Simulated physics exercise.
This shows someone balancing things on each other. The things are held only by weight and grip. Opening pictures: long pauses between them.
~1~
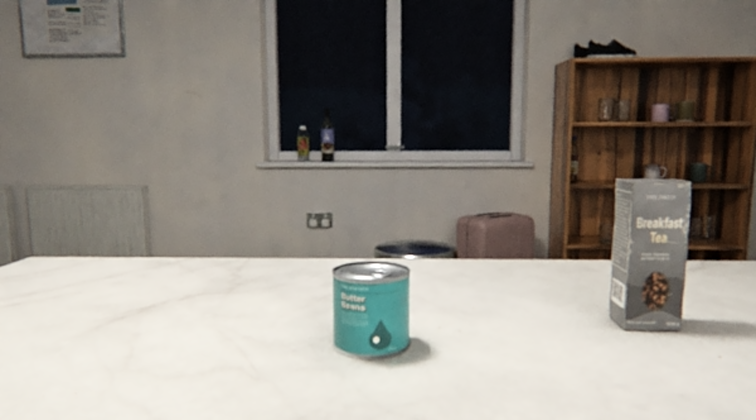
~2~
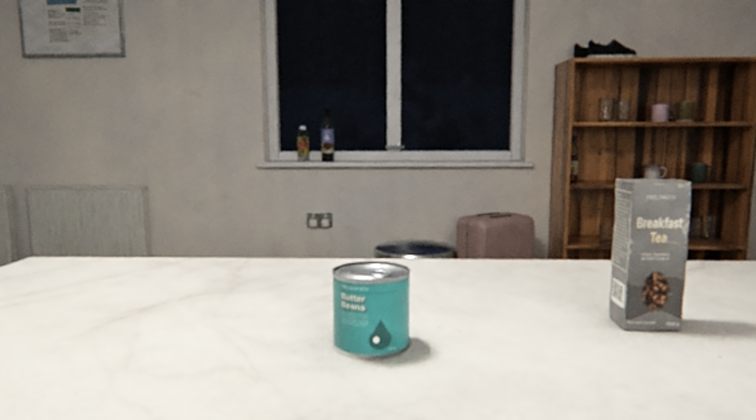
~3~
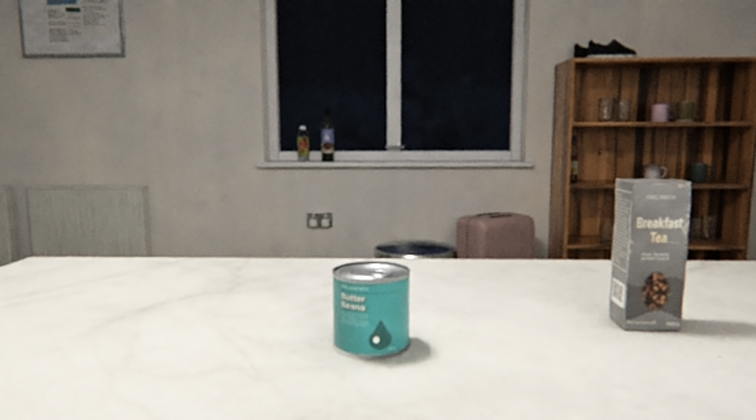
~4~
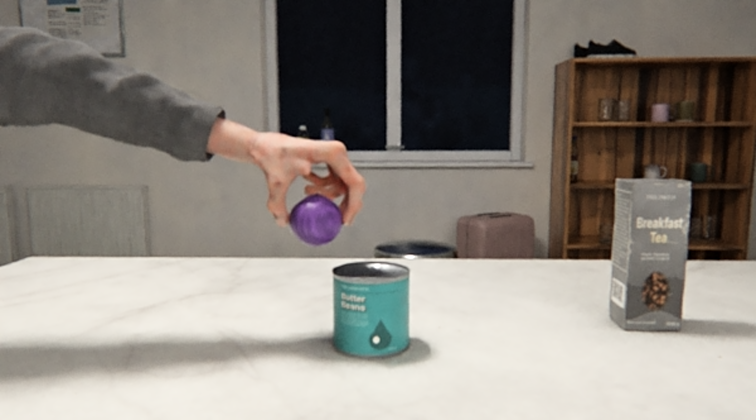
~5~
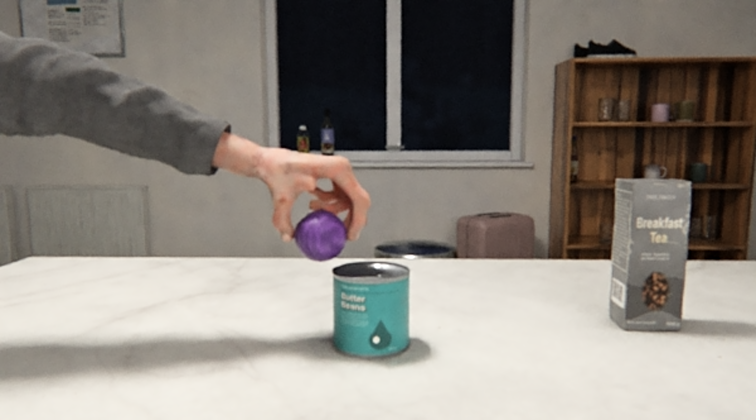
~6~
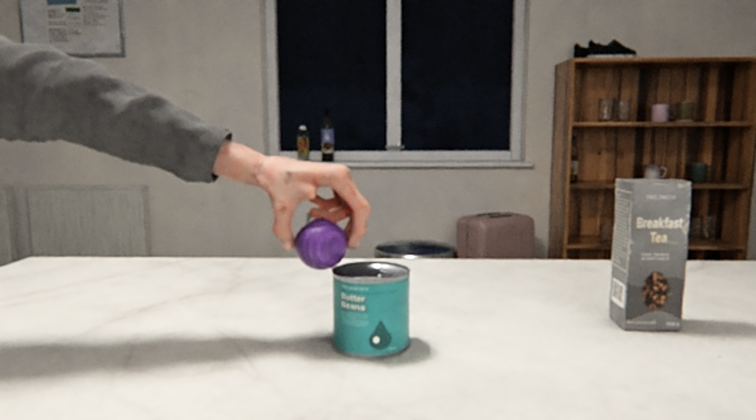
In this clip, a teal can of butter beans and a grey tea carton stand still on a pale table, then a grey-sleeved arm appears from the left, lowering a round purple onion close to the can's top.
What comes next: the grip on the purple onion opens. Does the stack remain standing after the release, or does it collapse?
So the pile doesn't survive that.
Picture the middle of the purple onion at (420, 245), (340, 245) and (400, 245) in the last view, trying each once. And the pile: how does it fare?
Well, in the first case it tumbles down, in the second it stays steady, and in the third it stays steady.
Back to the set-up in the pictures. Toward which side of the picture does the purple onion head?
Its movement is toward the left.
Then, 0.40 s later than the last frame, purple onion now fallen.
Then, 0.80 s later than the last frame, nothing new.
When it is over, fallen, purple onion; the other 2 as before. End places, in pixels of the last picture, purple onion near (285, 320). The pile gives way.
